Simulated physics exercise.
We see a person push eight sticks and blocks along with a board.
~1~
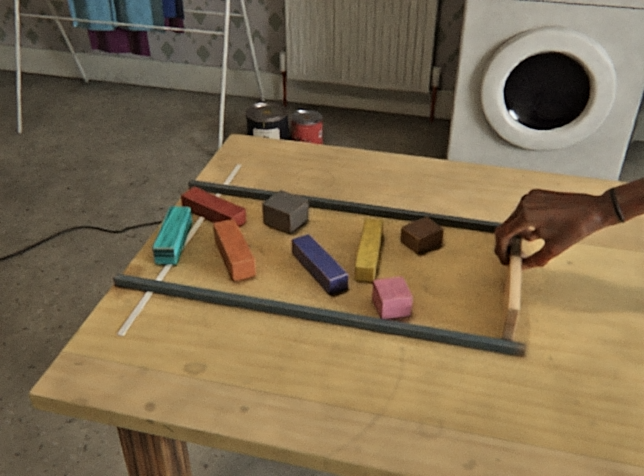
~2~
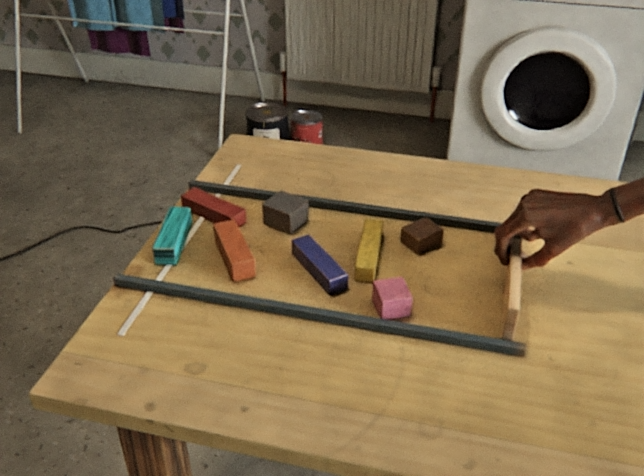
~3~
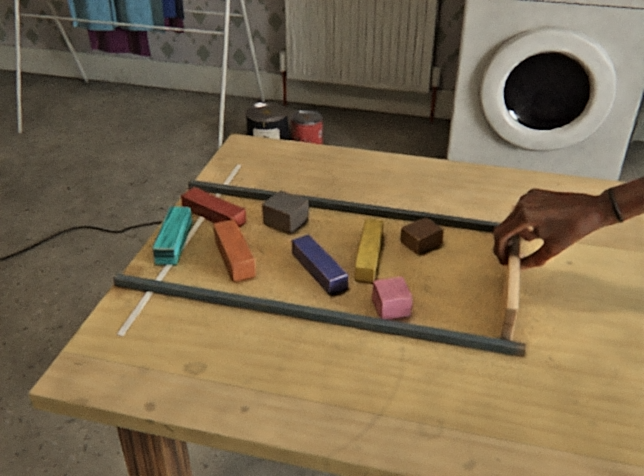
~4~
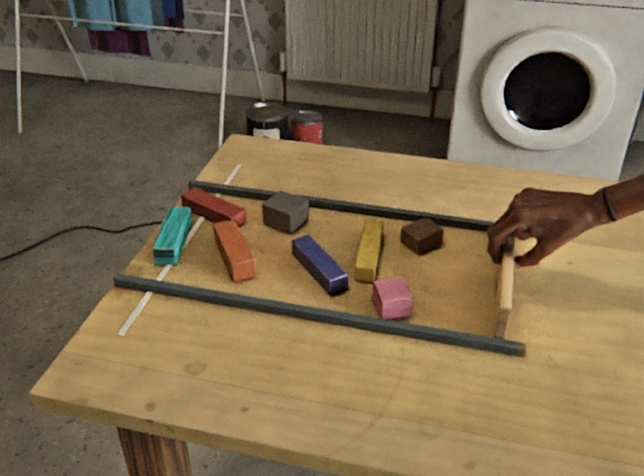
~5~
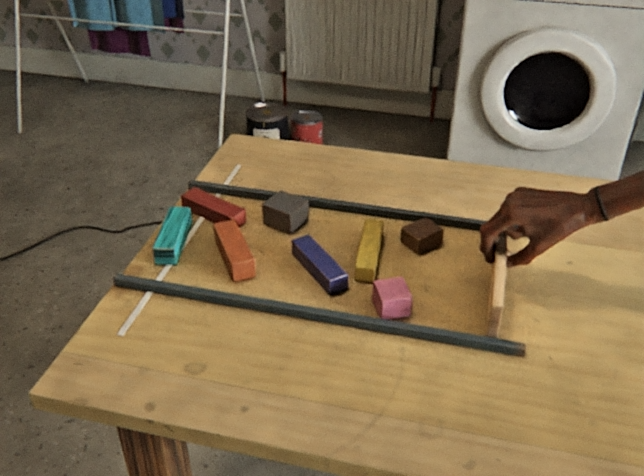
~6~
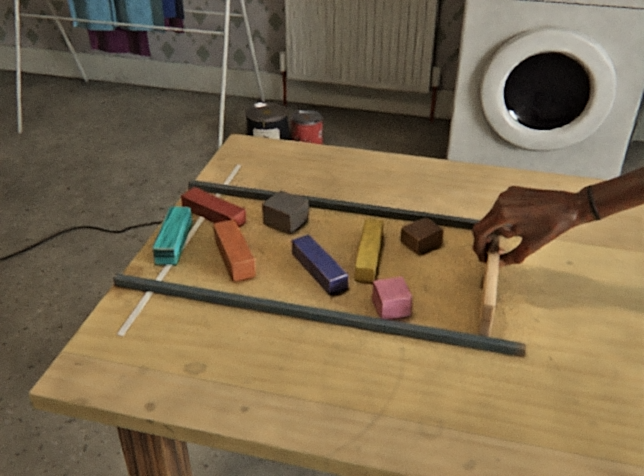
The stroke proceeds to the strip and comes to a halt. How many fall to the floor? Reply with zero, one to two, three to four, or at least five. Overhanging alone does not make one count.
It comes to at least five.
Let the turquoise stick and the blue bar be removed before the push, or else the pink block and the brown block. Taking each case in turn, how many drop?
The counts would be 3 and 3.
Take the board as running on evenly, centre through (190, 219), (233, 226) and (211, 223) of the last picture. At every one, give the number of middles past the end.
Place by place: 5, 1 and 3.
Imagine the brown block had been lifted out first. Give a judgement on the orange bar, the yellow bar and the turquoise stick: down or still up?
The orange bar drops off; the yellow bar holds on; the turquoise stick falls.
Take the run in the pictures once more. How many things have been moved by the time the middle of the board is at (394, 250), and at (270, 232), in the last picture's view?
3, then 7.
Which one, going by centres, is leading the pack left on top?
The one in question is the yellow bar.
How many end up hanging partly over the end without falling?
Expected count: 1.
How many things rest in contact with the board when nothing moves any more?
Counting them up gives 3.
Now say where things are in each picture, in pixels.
In the first frame, turquoise stick (173, 235); red bar (213, 208); orange bar (234, 249); board (513, 268); tape (190, 236).
In the second frame, red bar (213, 209); grey block (286, 212).
In the third frame, orange bar (234, 249); pink block (392, 298).
In the fourth frame, turquoise stick (173, 235); blue bar (319, 263).
In the fifth frame, red bar (213, 209); yellow bar (369, 249).
In the sixth frame, turquoise stick (173, 235); red bar (213, 209); orange bar (234, 249); board (492, 265); tape (190, 236).
Soon after, none off yet; turquoise stick at rest near (173, 235); red bar at rest near (213, 209); orange bar at rest near (234, 249).
At rest, the number that fall off is five or more; fallen, blue bar, grey block, orange bar, red bar and turquoise stick.
